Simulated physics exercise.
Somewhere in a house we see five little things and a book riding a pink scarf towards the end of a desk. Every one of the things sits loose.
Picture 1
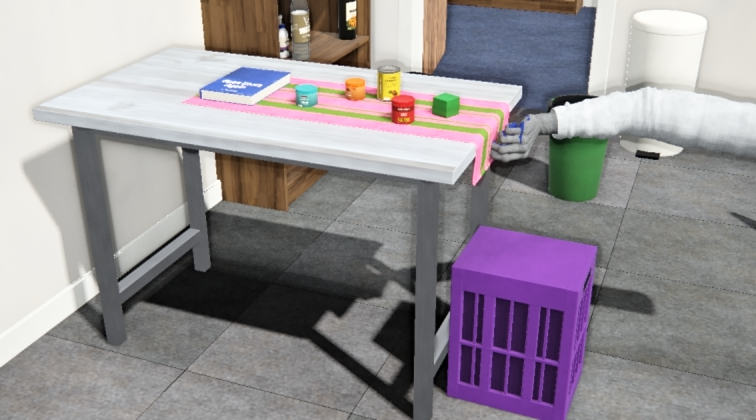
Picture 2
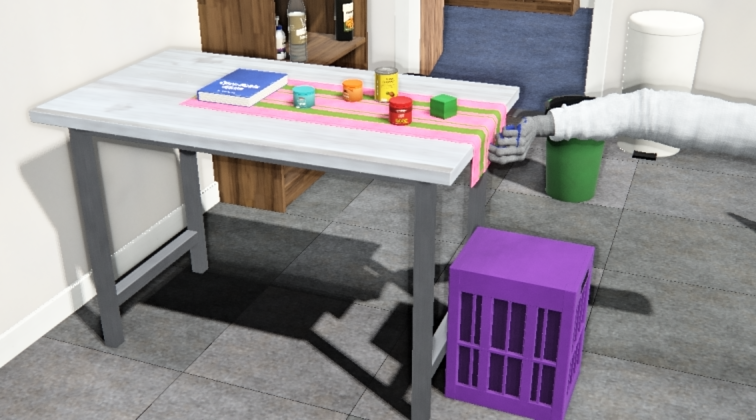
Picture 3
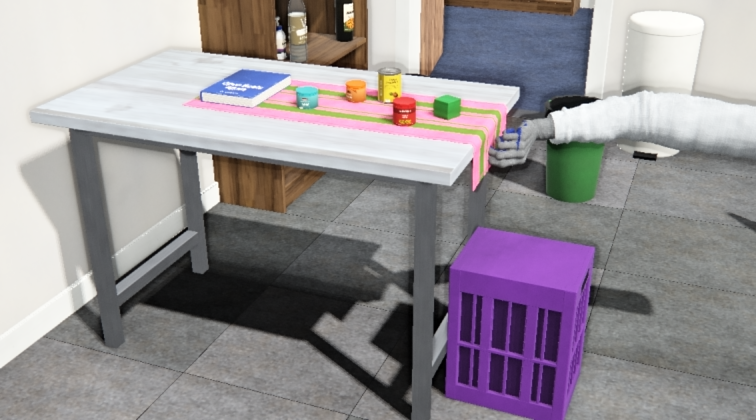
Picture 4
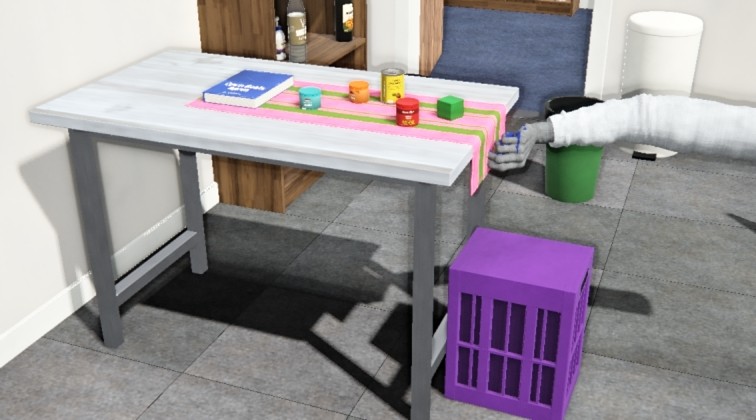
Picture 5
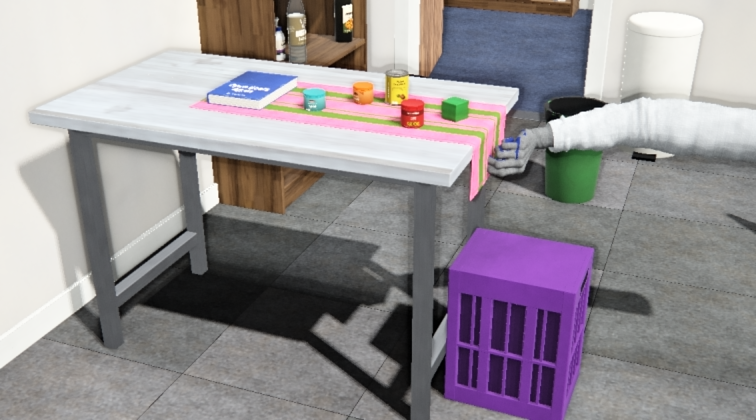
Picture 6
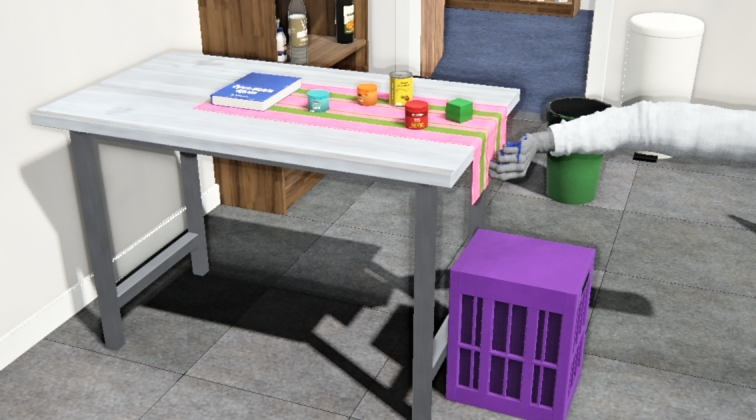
The video shows a gloved hand at the end of a table gripping a striped pink cloth and drawing its hanging edge slightly downward, while the book, small pots, yellow can and green cube on it shift slightly to the right.
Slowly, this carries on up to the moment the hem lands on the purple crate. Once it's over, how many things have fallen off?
Oh, the ones that fall number just the two this time.
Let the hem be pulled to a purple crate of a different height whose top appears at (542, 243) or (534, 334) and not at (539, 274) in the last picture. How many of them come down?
The tally is 1 and 4.
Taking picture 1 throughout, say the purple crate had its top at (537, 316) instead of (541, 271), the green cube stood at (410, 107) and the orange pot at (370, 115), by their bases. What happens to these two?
Result: Green cube gone, orange pot gone.
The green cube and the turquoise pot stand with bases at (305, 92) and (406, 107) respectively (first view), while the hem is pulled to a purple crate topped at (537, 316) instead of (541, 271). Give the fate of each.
The green cube stays put, the turquoise pot is lost.
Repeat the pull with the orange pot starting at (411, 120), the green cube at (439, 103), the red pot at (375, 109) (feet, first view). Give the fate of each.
Outcome: Orange pot is gone, green cube is gone, red pot is still in place.
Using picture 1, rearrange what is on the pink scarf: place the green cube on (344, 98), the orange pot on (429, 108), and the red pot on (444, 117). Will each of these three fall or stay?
Final state: The green cube is still in place, the orange pot is no longer up, the red pot is no longer up.
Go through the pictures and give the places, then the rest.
Hem (473, 185); green cube (446, 97); red pot (403, 98); yellow can (389, 69); orange pot (355, 81); turquoise pot (306, 87); top of the crate (541, 271), in the first picture.
Hem (472, 187); green cube (444, 98), in the second picture.
Hem (473, 190); red pot (404, 100), in the third picture.
Hem (471, 194); yellow can (393, 71); top of the crate (538, 272), in the fourth picture.
Hem (470, 200); orange pot (363, 85), in the fifth picture.
Hem (472, 204); green cube (460, 102); red pot (417, 104); yellow can (401, 74); orange pot (367, 86); turquoise pot (318, 93), in the sixth picture.
A little later, hem near (488, 205); all still up.
Next, hem near (488, 238); green cube gone.
Later still, hem on the crate; green cube and red pot gone.
When it is over, hem on the crate; green cube and red pot gone. Over the edge go two.
